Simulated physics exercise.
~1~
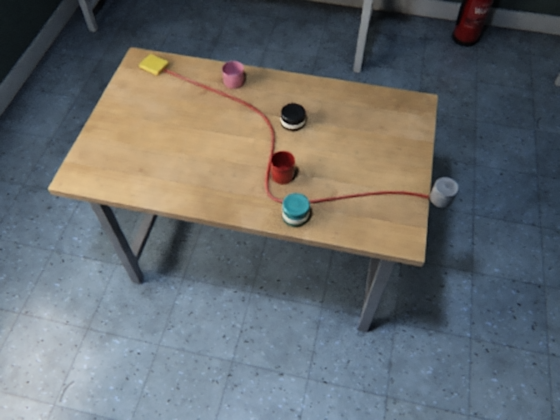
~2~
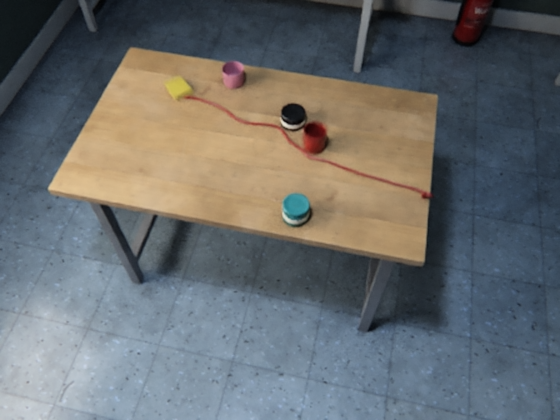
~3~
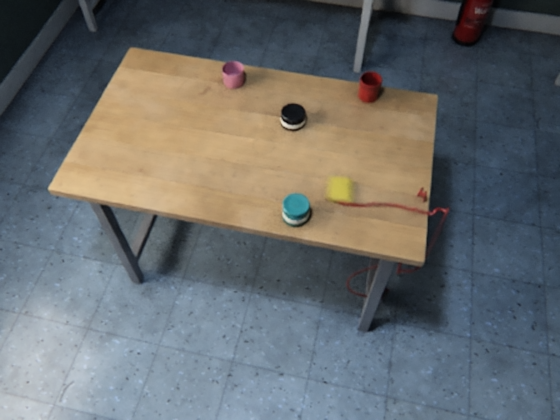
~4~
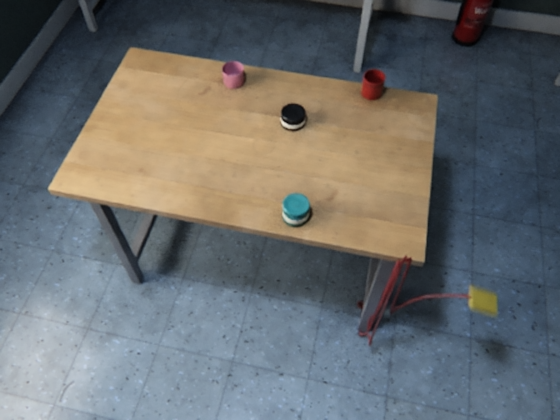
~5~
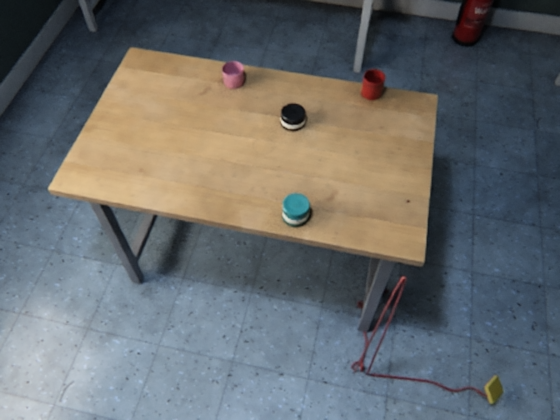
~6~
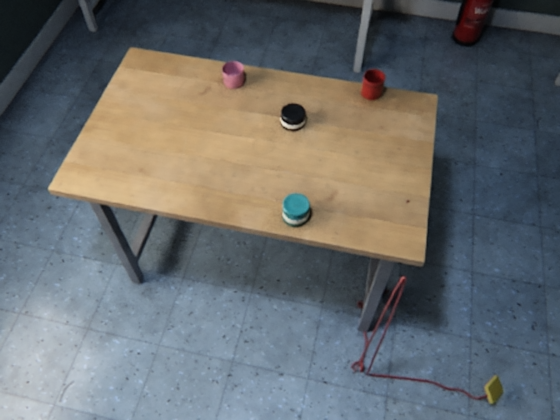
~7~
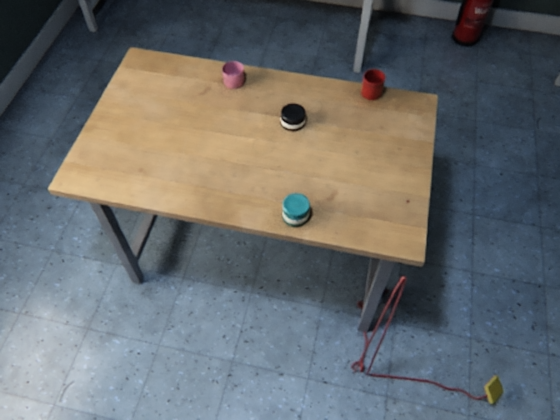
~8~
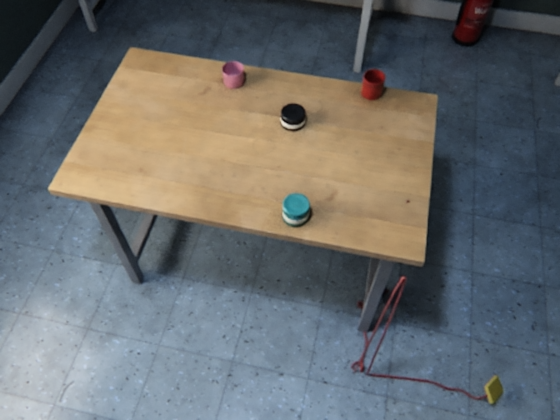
The footage shows a small grey object dropping off a wooden table's right edge, its red cord shifting the red mug up and right and dragging a yellow object across and over the edge, until both hang or lie below while the mug, pink cup and two canisters remain on top.
